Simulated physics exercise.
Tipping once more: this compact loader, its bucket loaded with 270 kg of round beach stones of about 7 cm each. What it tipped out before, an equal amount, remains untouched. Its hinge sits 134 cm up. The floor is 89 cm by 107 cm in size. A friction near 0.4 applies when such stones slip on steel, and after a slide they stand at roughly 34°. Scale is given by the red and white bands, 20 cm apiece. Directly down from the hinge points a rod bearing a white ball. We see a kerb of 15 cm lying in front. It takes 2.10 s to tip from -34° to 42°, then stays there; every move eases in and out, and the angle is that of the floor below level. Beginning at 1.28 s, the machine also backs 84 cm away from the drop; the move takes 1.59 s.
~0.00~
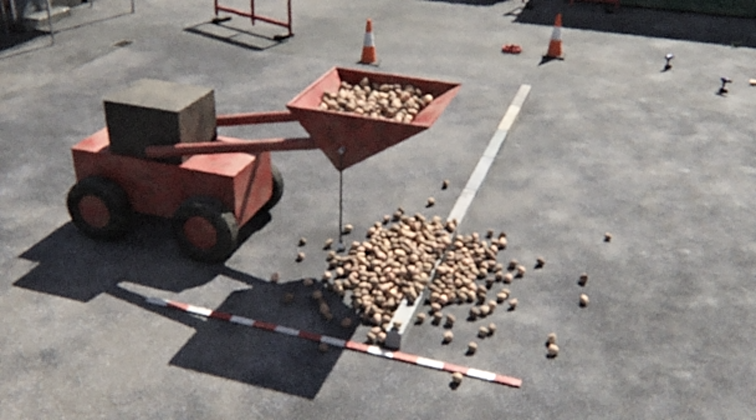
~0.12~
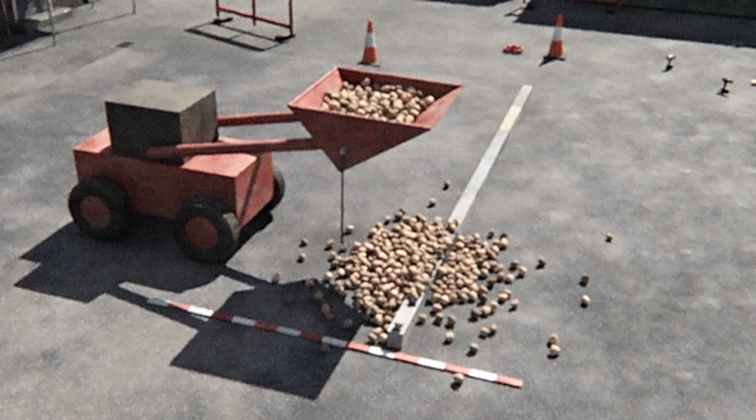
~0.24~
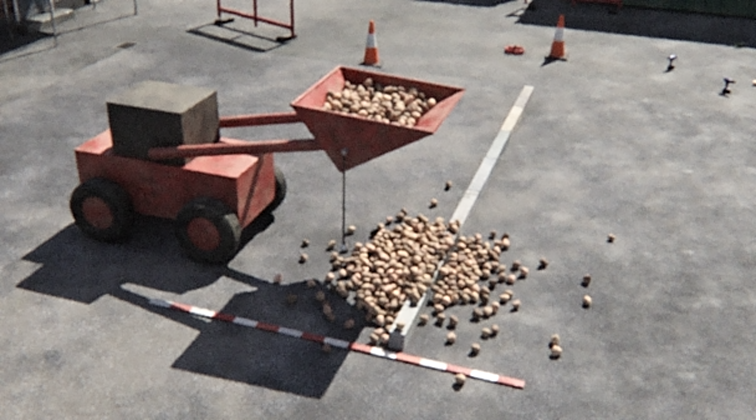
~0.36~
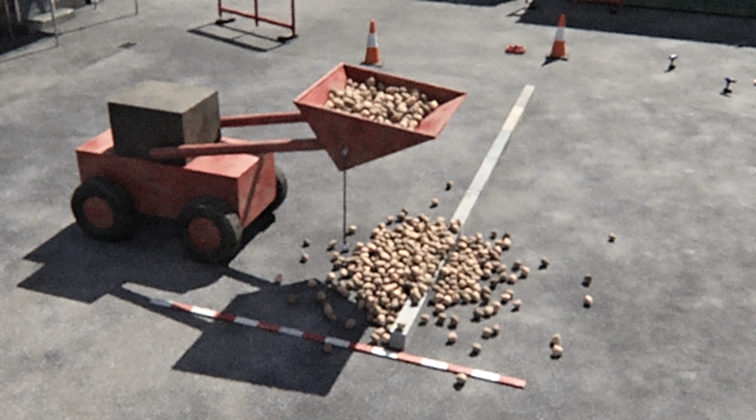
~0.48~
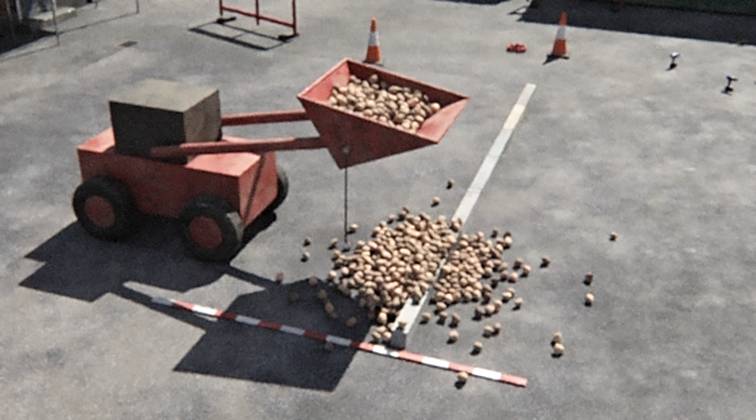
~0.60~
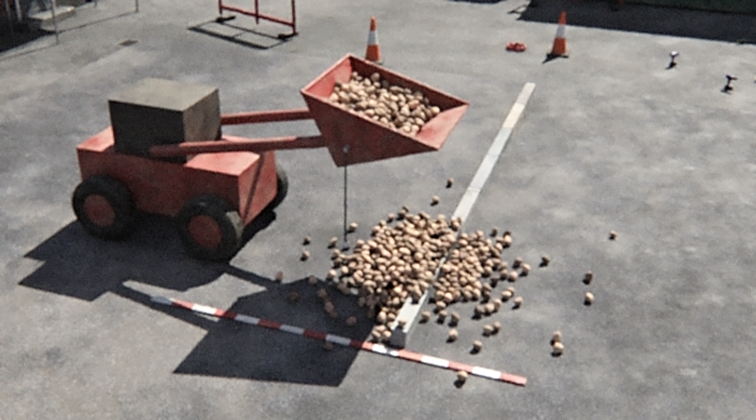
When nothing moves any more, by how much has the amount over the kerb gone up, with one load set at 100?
It has gone up by about 43 per cent of a load.
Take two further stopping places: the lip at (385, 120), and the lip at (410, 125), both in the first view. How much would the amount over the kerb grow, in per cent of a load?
Close to 5 per cent, followed by close to 25 per cent.
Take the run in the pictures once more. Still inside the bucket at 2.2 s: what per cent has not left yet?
Held: Around 0 % of the load.
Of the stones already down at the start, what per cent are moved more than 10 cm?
I'd say roughly 15 per cent of them.
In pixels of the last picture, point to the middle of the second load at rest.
Roughly at (426, 259) in the last picture.
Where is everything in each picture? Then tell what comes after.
Lip at (429, 128), floor tilted -34°, highest stones at (377, 95). The earlier load is highest near (422, 256), 23 cm above ground level, 79 % on this side of the kerb, 21 % over the kerb, in the first picture.
Lip at (431, 129), floor tilted -33°, highest stones at (373, 95); the stones move at 0.0 m/s on average, in the second picture.
The bucket is at -31°, its lip at (433, 133); the top of the load is at (368, 96); the stones move at 0.1 m/s on average, in the third picture.
The bucket is at -28°, its lip at (435, 138); the top of the load is at (357, 92); the stones move at 0.1 m/s on average, in the fourth picture.
The bucket is at -24°, its lip at (438, 143); the top of the load is at (352, 89); the stones move at 0.1 m/s on average, in the fifth picture.
Lip at (438, 150), floor tilted -19°, highest stones at (352, 86); the stones move at 0.2 m/s on average, in the sixth picture.
After 1.6 s the floor is at 30°; in per cent of one load, 86 in the bucket, 92 on this side of the kerb, 22 over the kerb; the foremost stones are at (563, 288).
After 2.2 s the floor is at 42°; in per cent of one load, 0 in the bucket, 140 on this side of the kerb, 59 over the kerb; the foremost stones are at (571, 285).
After 3.3 s the floor is at 42°; in per cent of one load, 0 in the bucket, 136 on this side of the kerb, 64 over the kerb; the foremost stones are at (599, 275).
After 5.9 s the floor is at 42°; in per cent of one load, 0 in the bucket, 136 on this side of the kerb, 64 over the kerb; the foremost stones are at (599, 275). Net gain over the kerb, 43.
